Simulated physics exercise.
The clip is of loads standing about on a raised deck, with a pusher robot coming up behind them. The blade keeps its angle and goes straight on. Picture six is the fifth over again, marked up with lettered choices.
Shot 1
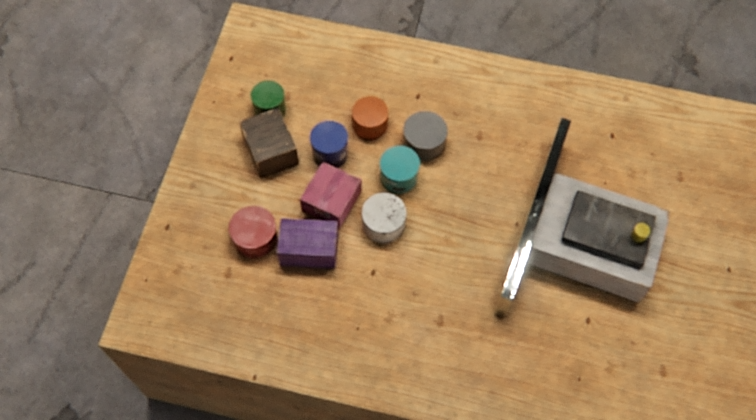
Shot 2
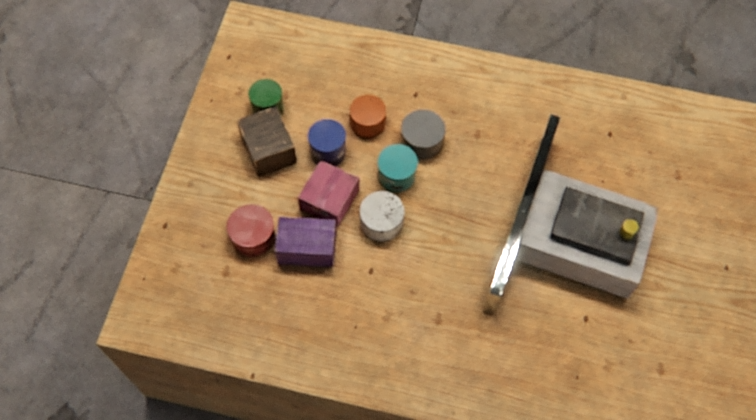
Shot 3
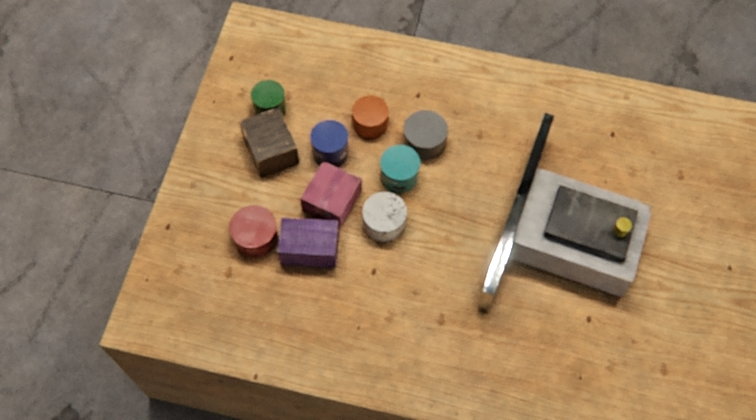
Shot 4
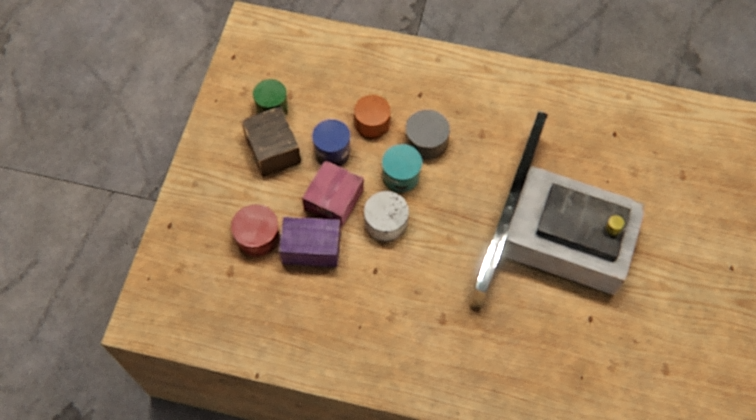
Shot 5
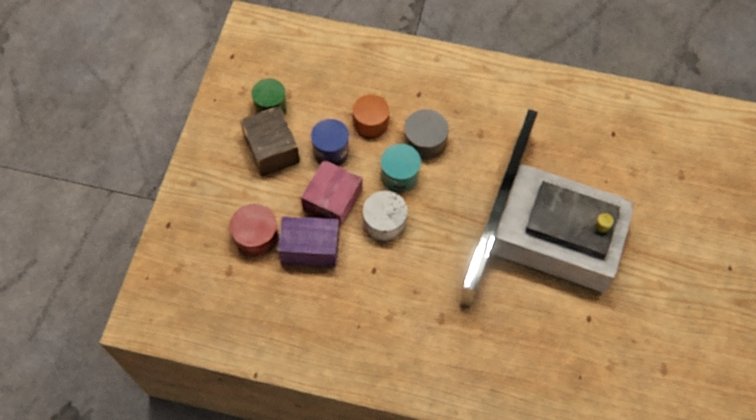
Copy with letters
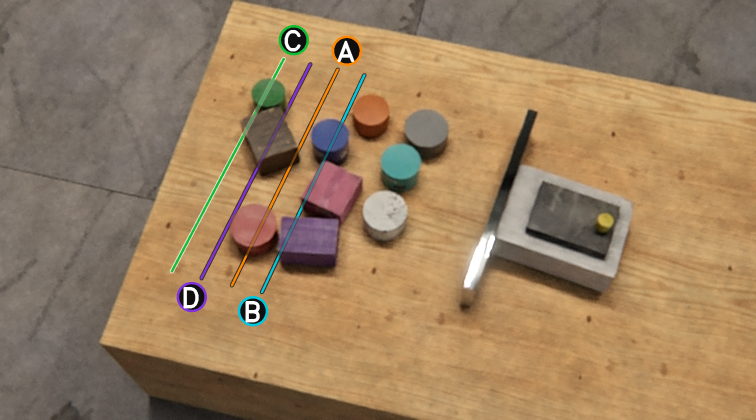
On a raised wooden deck, a pusher robot slides left toward a group of still, colourful loads.
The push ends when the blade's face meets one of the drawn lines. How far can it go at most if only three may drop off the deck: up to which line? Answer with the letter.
C.
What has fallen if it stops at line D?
The red pail goes over.
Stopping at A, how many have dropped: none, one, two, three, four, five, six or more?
By then, none.
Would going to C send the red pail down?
Yes.
On the marked copy, A at (288, 171); B at (316, 177); C at (231, 158); D at (259, 164).
With C. Early on, robot (465, 194); orange canister (362, 113); grey pail (399, 126).
Further on, robot (365, 173); red pail (197, 211); black crate (235, 118).
At the end, robot (288, 157); black crate over the edge; red pail over the edge; two fallen.
As for the rest, A is within the limit but short; B is within the limit but short; D is within the limit but short.
